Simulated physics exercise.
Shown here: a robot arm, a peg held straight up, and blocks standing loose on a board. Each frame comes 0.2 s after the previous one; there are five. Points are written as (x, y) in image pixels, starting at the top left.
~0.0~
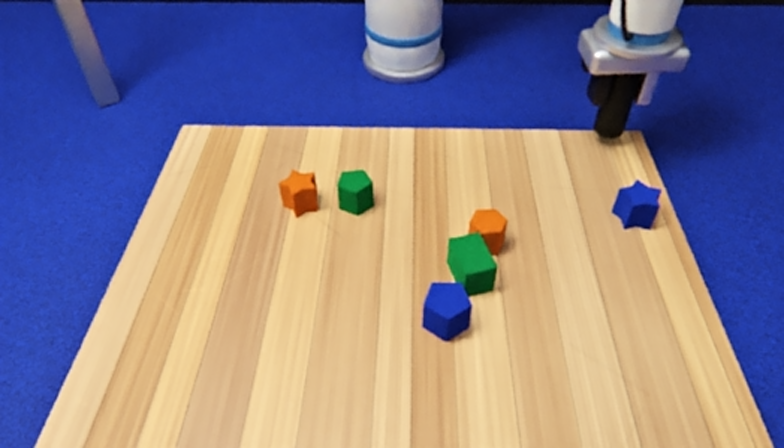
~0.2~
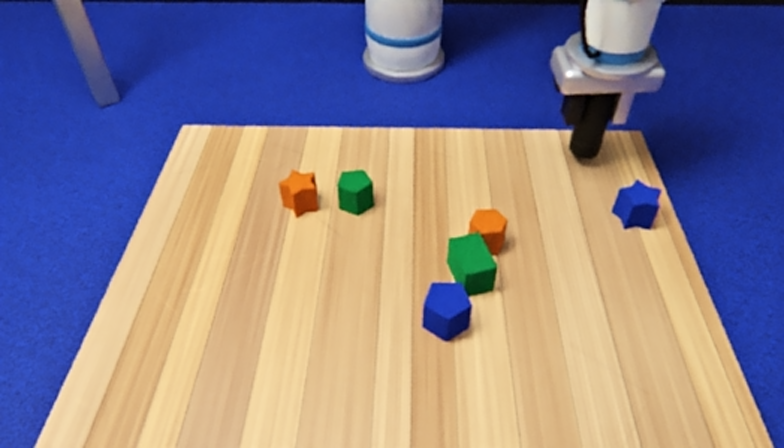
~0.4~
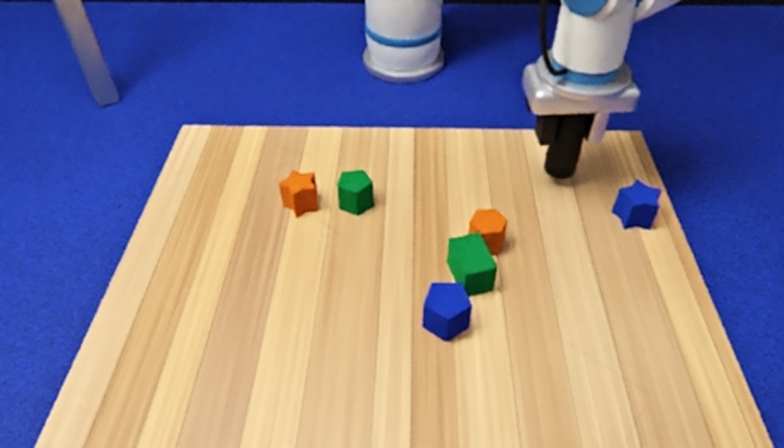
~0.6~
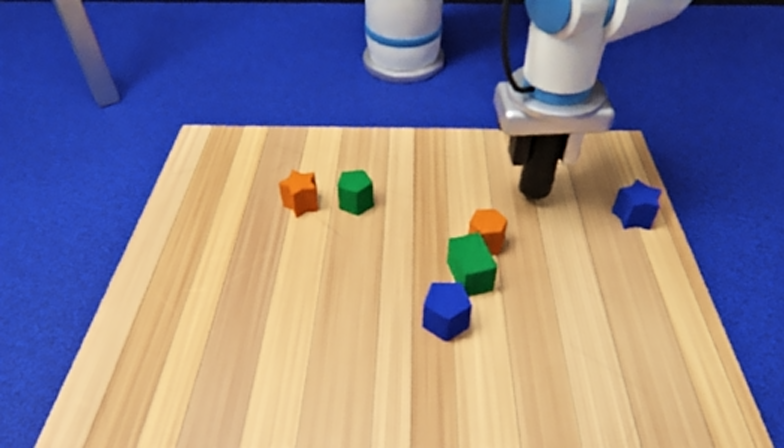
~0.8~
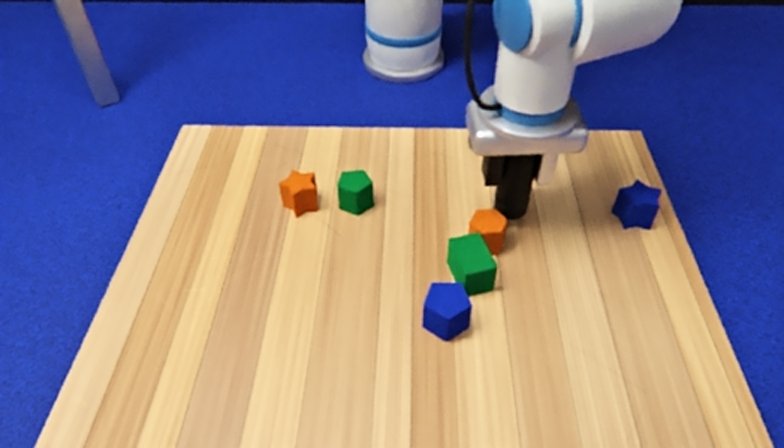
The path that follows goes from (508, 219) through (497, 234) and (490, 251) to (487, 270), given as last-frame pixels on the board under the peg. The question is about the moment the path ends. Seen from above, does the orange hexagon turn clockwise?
Yes, that is how it ends up.
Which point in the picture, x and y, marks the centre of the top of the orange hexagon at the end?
It ends at (453, 243).
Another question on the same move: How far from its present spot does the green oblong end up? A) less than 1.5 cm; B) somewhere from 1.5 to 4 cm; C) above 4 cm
The answer is B.
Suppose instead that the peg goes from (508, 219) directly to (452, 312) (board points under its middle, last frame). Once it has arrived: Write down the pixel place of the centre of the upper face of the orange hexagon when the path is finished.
At (441, 244).
On the path given first. Halfway along, peg at (495, 232); green oblong at (461, 264), turned 30° anticlockwise; orange hexagon at (472, 236).
At the end, peg at (488, 260); blue pentagon at (447, 301); green oblong at (451, 271), turned 65° anticlockwise; orange hexagon at (453, 243), turned 25° clockwise.
